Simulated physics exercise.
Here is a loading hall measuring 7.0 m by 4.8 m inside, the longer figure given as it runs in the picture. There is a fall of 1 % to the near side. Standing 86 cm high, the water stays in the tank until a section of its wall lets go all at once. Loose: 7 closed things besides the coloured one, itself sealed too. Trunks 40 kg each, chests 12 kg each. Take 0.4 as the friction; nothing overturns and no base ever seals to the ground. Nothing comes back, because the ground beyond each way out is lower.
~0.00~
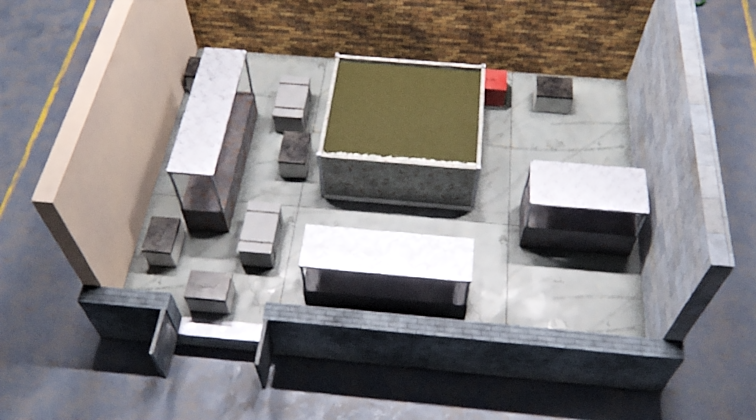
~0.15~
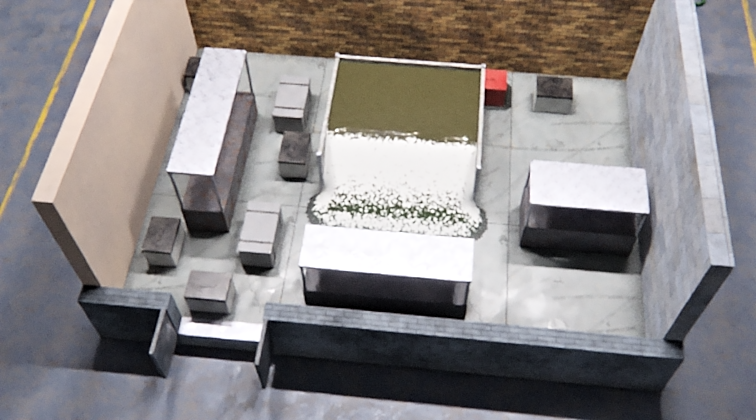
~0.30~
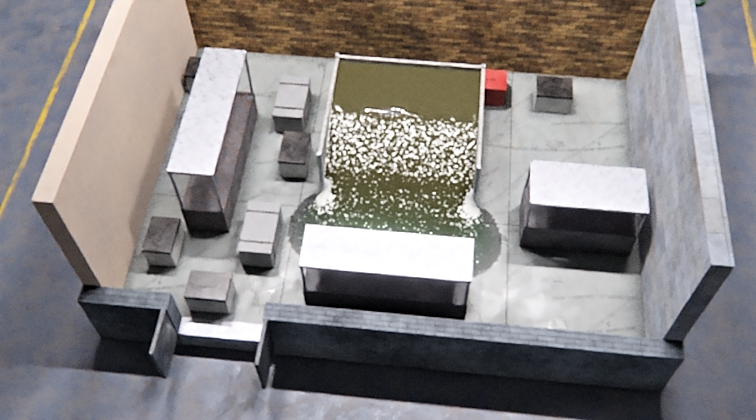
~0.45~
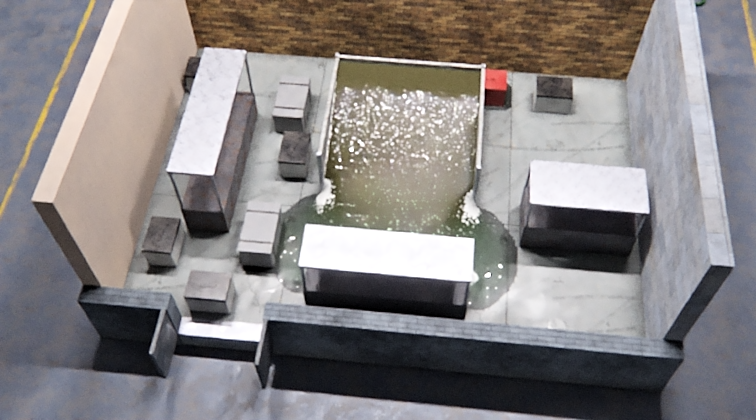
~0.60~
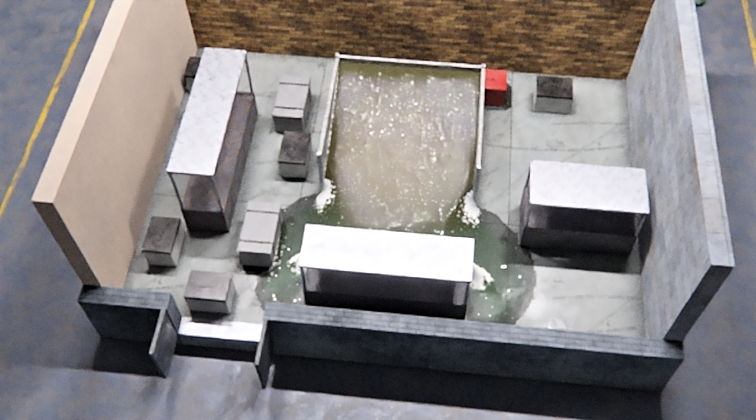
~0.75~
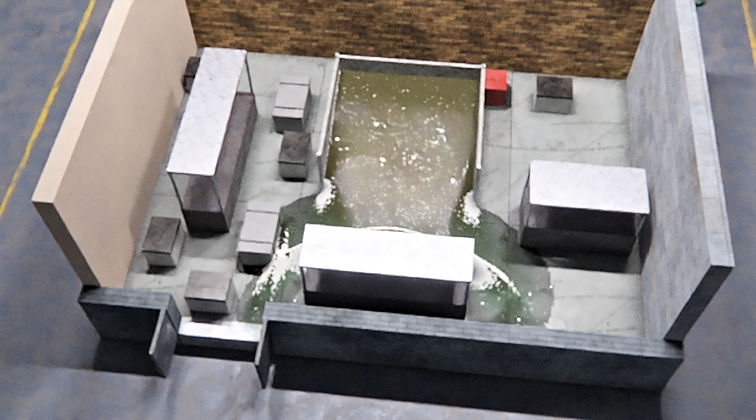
Murky water pours from the opened front of a tank and spreads around the nearest white-topped block.
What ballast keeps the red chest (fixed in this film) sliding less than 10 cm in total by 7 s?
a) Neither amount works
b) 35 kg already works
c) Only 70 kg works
The answer is b.
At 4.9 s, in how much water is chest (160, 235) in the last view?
About 11 cm.
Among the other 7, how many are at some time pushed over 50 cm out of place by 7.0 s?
5 in all.
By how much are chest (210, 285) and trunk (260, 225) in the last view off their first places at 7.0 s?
First named - 350 cm; second named - washed out.
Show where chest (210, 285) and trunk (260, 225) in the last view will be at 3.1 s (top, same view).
Around (140, 250) and (196, 267).
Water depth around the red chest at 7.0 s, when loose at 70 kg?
Close to 9 cm deep.
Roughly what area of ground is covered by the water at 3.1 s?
About 25 m2.
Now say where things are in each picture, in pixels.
In the first picture, the red chest at (489, 79) rests on the ground; water covers 3.9 m2; 0 of 8 have shifted.
In the second picture, the red chest at (489, 79), on the bottom; 5.3 m2 under water; 0 of 8 have shifted.
In the third picture, the red chest at (489, 79) rests on the ground; 7.2 m2 under water; 0 of 8 have shifted.
In the fourth picture, the red chest at (489, 79) rests on the ground; 8.0 m2 under water; 0 of 8 have shifted.
In the fifth picture, the red chest at (489, 79), on the bottom; water covers 8.9 m2; 0 of 8 have shifted.
In the sixth picture, the red chest at (489, 79) rests on the ground; 9.7 m2 under water; 0 of 8 have shifted.
After 1.4 s the red chest would be 0 cm from its start with 35 kg and 0 cm from its start with 70 kg; 3 cm of water round it then.
After 3.1 s the red chest would be 1 cm from its start with 35 kg and 0 cm from its start with 70 kg; 5 cm of water round it then.
After 4.9 s the red chest would be 1 cm from its start with 35 kg and 0 cm from its start with 70 kg; 6 cm of water round it then.
After 7.0 s the red chest would be 1 cm from its start with 35 kg and 0 cm from its start with 70 kg; 9 cm of water round it then.
